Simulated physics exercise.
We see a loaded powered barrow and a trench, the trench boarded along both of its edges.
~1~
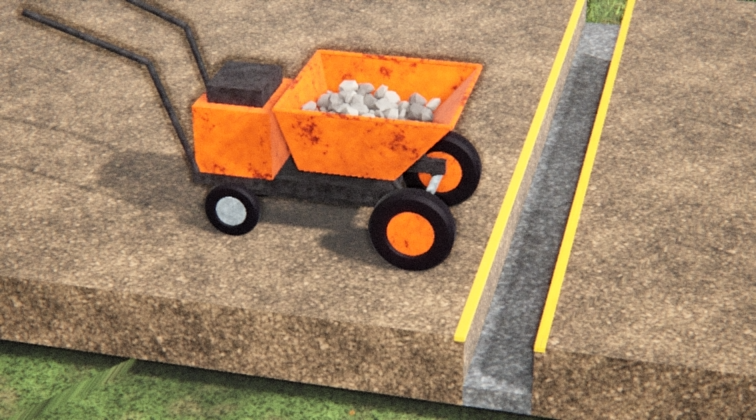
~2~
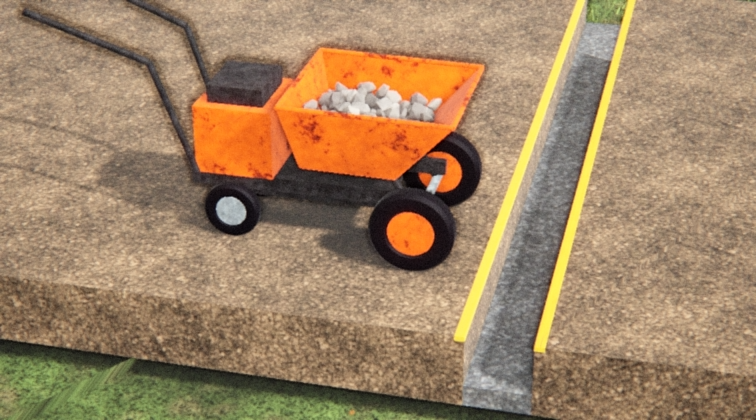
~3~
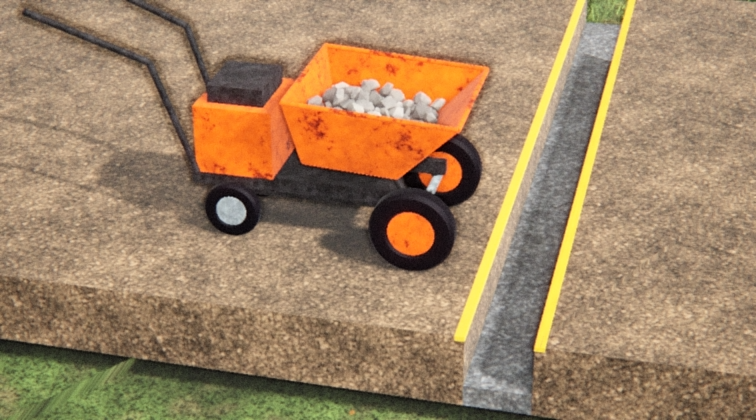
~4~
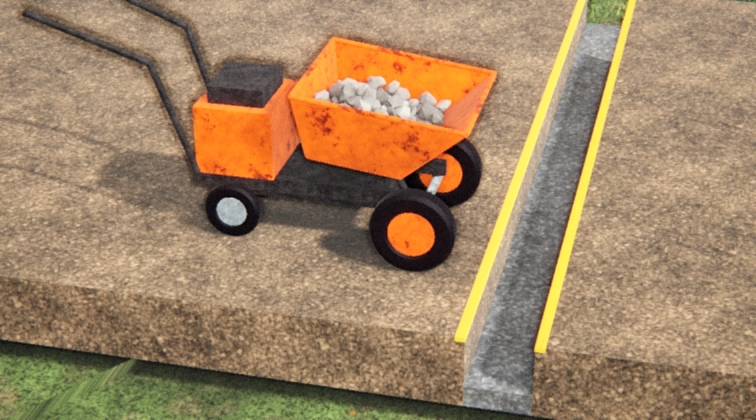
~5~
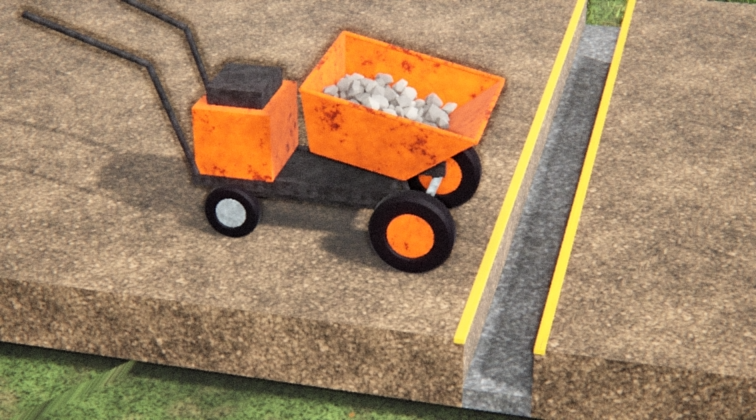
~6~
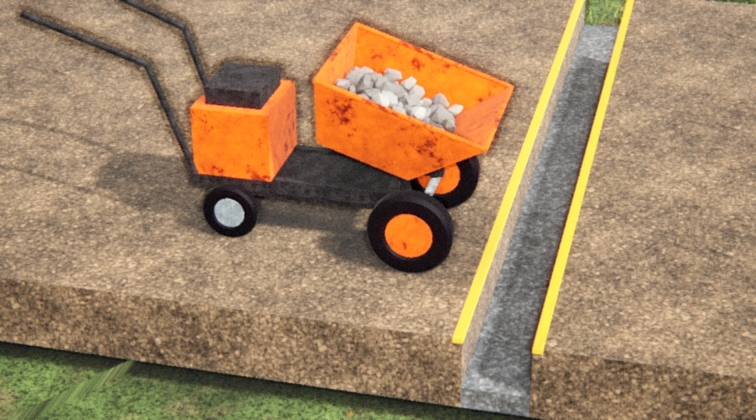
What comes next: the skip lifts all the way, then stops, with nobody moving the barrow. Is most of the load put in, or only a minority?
The trench never gets most of the load.
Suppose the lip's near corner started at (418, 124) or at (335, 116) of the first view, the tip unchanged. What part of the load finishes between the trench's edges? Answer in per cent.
Well, you'd get roughly 90 per cent from the first place and roughly 40 per cent from the second.
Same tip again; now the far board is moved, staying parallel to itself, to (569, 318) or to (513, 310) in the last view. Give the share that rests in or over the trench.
80 %, 0 %.
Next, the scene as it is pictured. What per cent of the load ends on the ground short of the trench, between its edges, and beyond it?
Estimates - short: 0 in a hundred, between: 35 in a hundred, beyond: 60 in a hundred.
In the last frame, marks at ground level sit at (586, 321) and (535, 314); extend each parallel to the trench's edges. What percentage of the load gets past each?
About 30 and 60 %.
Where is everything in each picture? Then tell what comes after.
In the first frame, lip of the skip at (450, 128), level; top of the load at (359, 109), broken stones; first edge of the trench at (471, 303); far edge at (549, 313), the trench under half as wide as the skip, and about as deep as wide.
In the second frame, lip of the skip at (452, 128), level; top of the load at (361, 108).
In the third frame, lip of the skip at (458, 131), tipped barely; top of the load at (347, 106).
In the fourth frame, lip of the skip at (466, 135), tipped a little; top of the load at (351, 105).
In the fifth frame, lip of the skip at (475, 142), tipped a little; top of the load at (358, 101).
In the sixth frame, lip of the skip at (485, 150), tipped clearly; top of the load at (367, 95); first edge of the trench at (470, 305); far edge at (547, 315).
Soon, skip tipped steeply; all in the skip.
A while on, skip tipped right over; most in the skip; a stray few in or heaped over the trench; a small part beyond it.
Towards the end, skip tipped right over; a small part in the skip; about a quarter in or heaped over the trench; about two thirds beyond it.
Finally, skip tipped right over; a small part in the skip; about a third in or heaped over the trench; about two thirds beyond it.
